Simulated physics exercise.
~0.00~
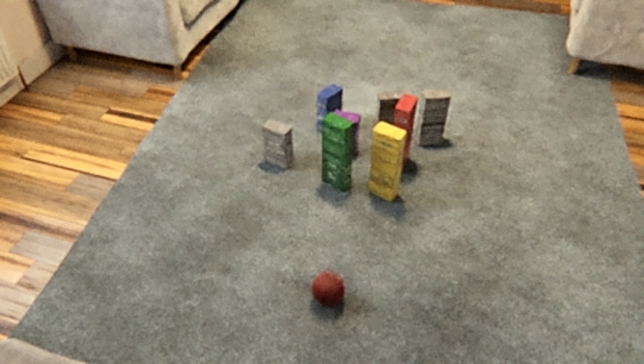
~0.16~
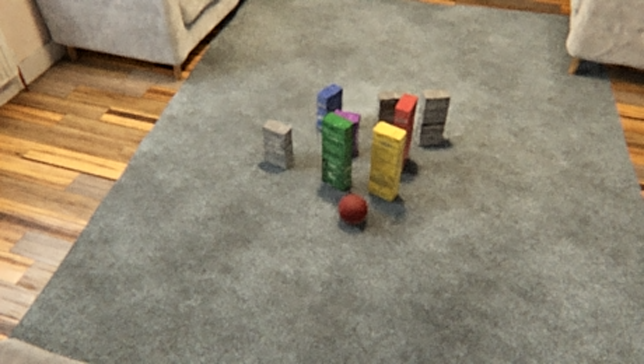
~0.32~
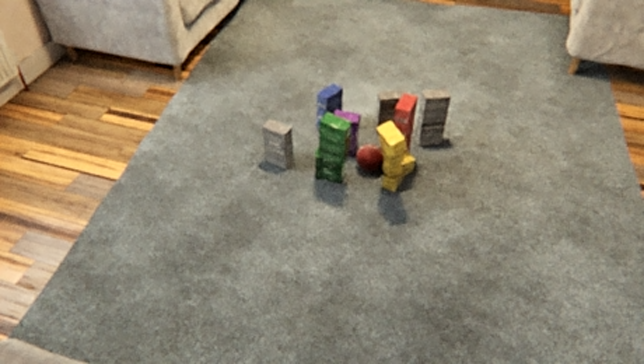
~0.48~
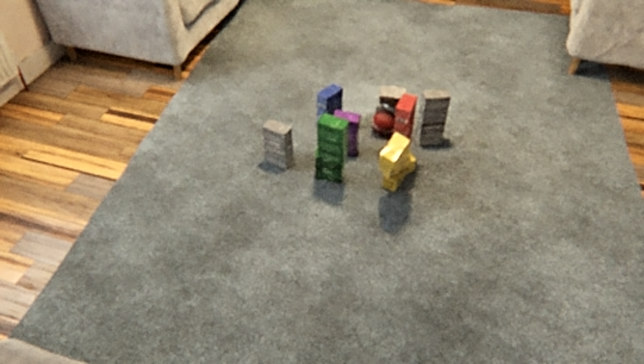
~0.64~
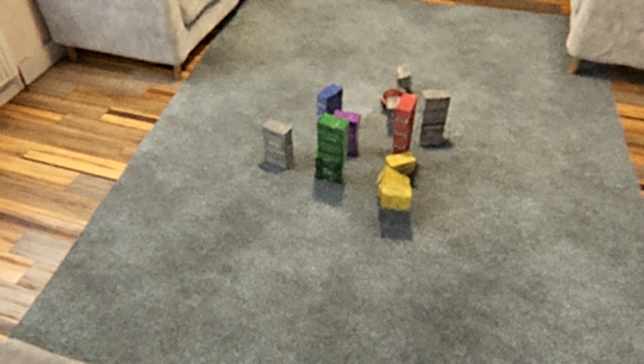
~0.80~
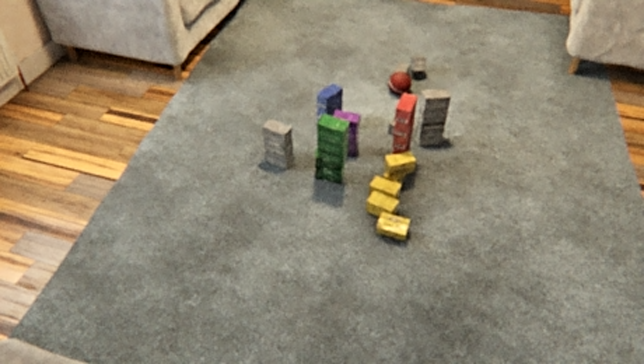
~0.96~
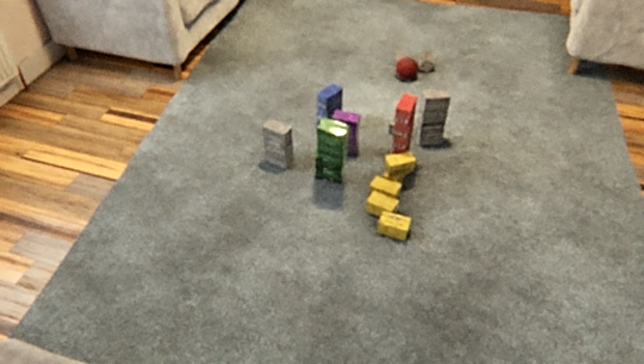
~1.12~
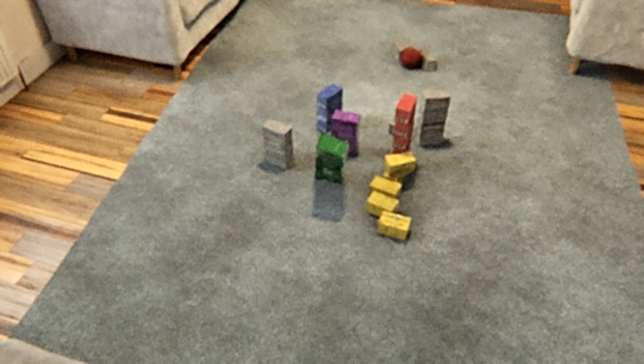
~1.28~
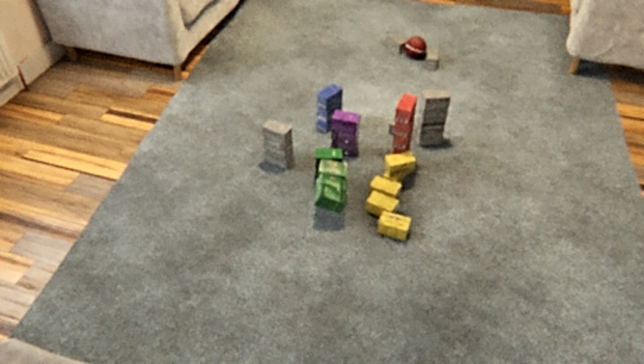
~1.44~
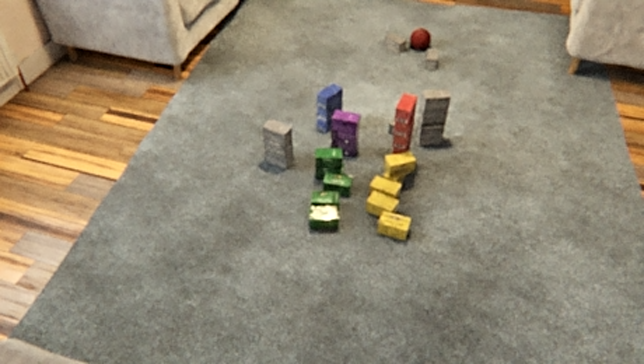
On a grey carpet between two pale sofas, a dark red ball rolls toward a cluster of small block towers, some coloured and some grey-brown. It pushes between the green and yellow towers, and the yellow one begins to lean. The ball runs on past the red tower and knocks over a drab stack behind it, while the yellow tower topples toward the viewer. As the ball travels on among the scattered drab blocks, the green tower tips forward and collapses too. At the end, yellow and green blocks lie strewn in front, the red, blue and purple towers still stand, and the ball is rolling away at the back.
